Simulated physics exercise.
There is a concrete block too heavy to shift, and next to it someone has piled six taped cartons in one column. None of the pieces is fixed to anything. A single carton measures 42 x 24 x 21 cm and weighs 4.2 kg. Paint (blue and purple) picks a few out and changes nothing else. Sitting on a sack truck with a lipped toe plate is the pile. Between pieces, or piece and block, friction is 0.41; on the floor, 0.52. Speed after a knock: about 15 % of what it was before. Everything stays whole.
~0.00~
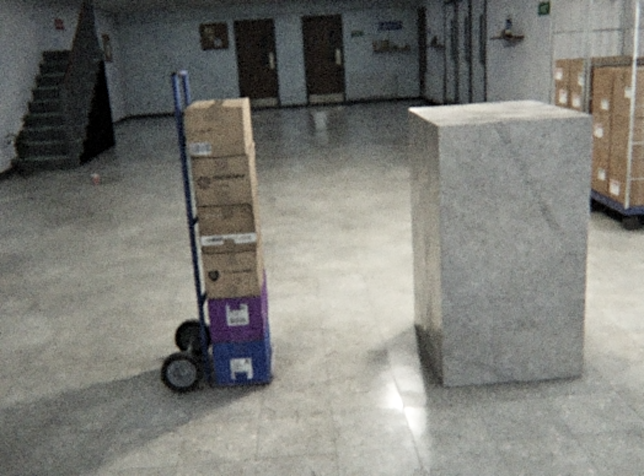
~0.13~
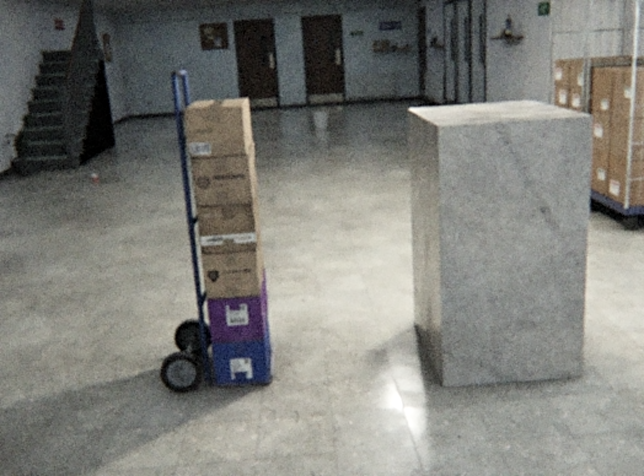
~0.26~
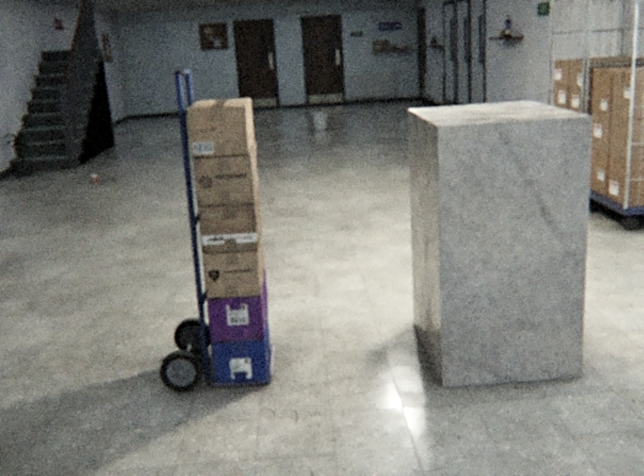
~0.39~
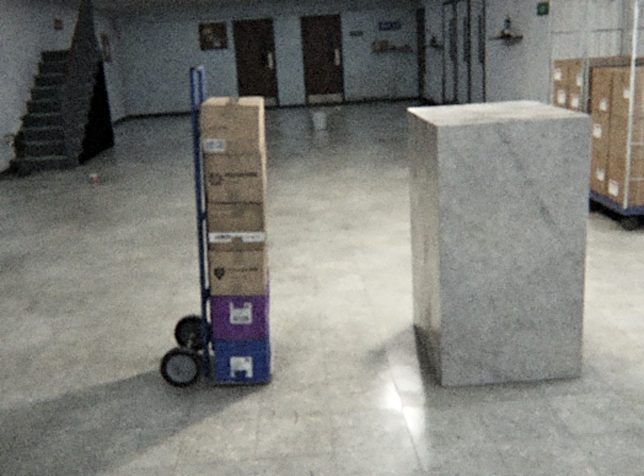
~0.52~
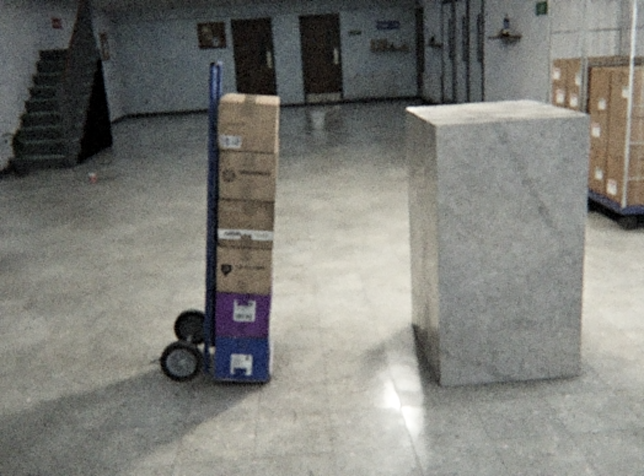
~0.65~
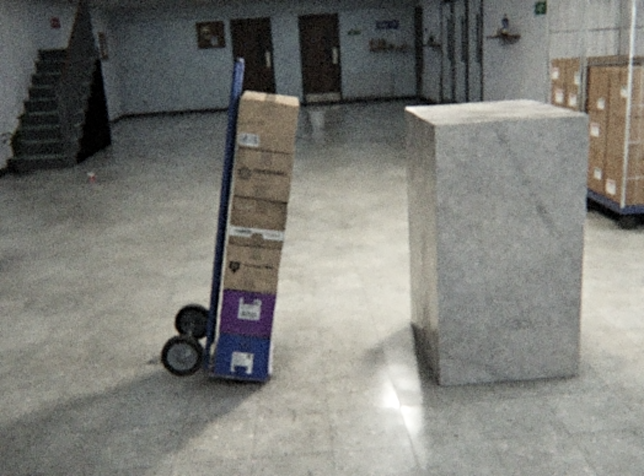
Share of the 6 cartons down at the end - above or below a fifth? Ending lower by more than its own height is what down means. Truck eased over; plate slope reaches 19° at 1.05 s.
Below a fifth.
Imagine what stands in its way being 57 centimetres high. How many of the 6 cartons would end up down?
Result - 4.
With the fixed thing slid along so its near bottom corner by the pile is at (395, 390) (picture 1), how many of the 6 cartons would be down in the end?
That comes to 0.
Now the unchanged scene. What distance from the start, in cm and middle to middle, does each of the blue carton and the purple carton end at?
Blue 10 cm, purple 30 cm.
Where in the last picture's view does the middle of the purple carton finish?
Somewhere around pixel (291, 301).
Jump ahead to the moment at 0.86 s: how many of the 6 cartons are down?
0.
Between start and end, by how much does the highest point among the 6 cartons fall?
Roughly 10 cm.
Around 0.86 s, none of the 6 cartons down, 6 disturbed; purple carton tipped 18°; blue carton tipped 18°.
Around 1.12 s, none of the 6 cartons down, 6 disturbed; purple carton tipped 33°; blue carton tipped 33°.
Finally (2.1 s), none of the 6 cartons down, 6 disturbed; purple carton tipped 40°; blue carton tipped 40°. That is 0 per cent. Seen by the last camera, middles, purple carton near (291, 301), blue carton near (259, 330).
